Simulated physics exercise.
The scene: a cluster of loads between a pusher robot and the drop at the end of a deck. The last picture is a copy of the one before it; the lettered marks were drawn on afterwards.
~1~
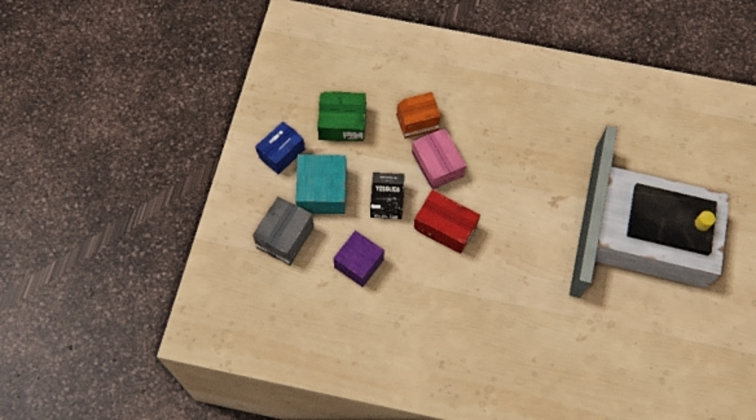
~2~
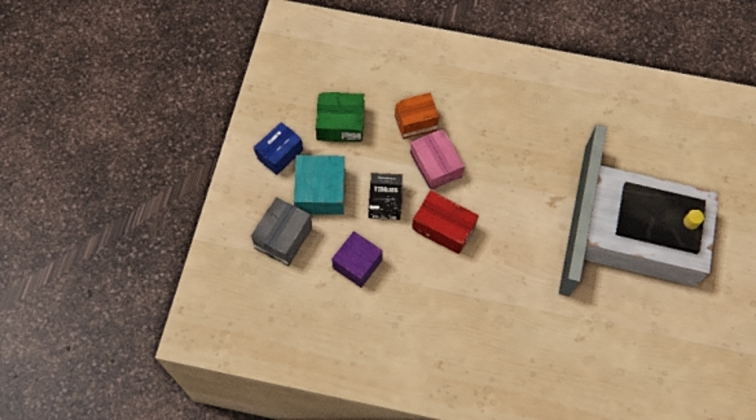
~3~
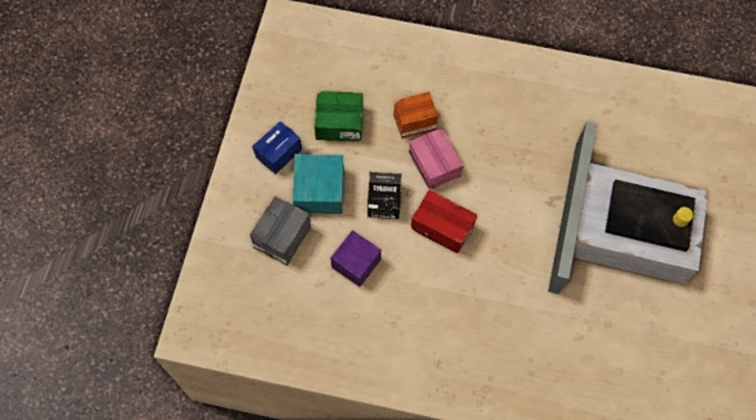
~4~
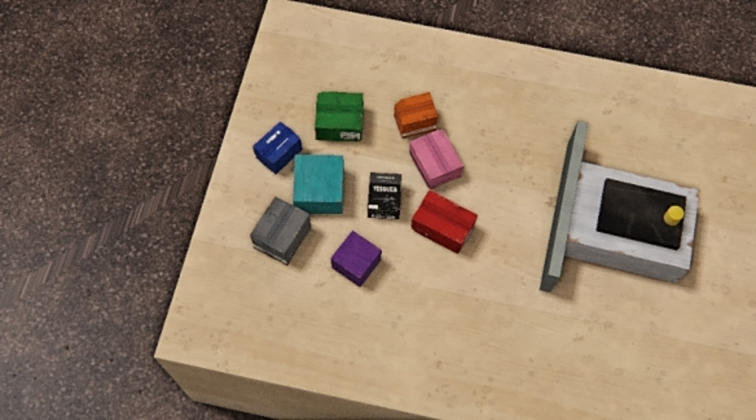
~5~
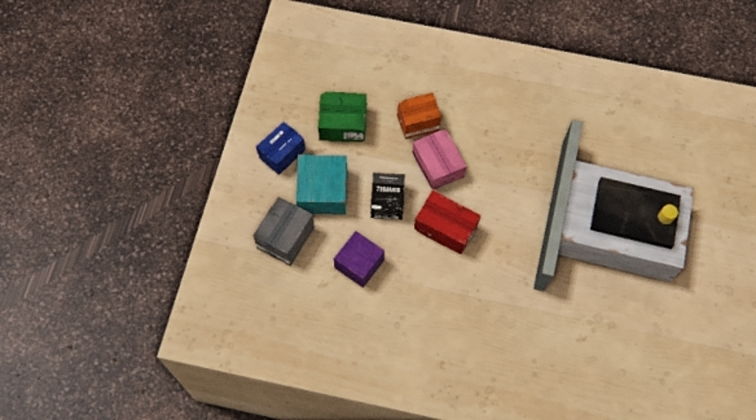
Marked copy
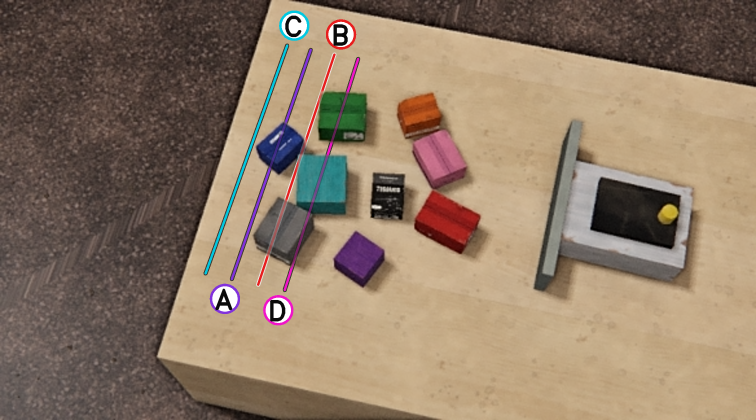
A pusher robot with a wide flat plate slid slowly a short way left across a pale wooden deck, while the cluster of colorful boxes and crates ahead of it sat still, untouched.
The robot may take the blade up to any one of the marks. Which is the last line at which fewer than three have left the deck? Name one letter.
B.
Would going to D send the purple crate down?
No.
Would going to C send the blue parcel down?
Yes.
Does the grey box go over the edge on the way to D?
By then, no.
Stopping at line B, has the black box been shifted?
Yes.
On the copy, A at (273, 158); B at (298, 163); C at (249, 153); D at (323, 168).
On B. First, robot (532, 191); black box (384, 196); red parcel (421, 225).
Then, robot (437, 172); blue parcel (244, 127); turquoise crate (253, 168).
Finally, robot (364, 157); turquoise crate over the edge; blue parcel over the edge; two fallen.
By contrast, A drops four; C drops five; D is within the limit but short.
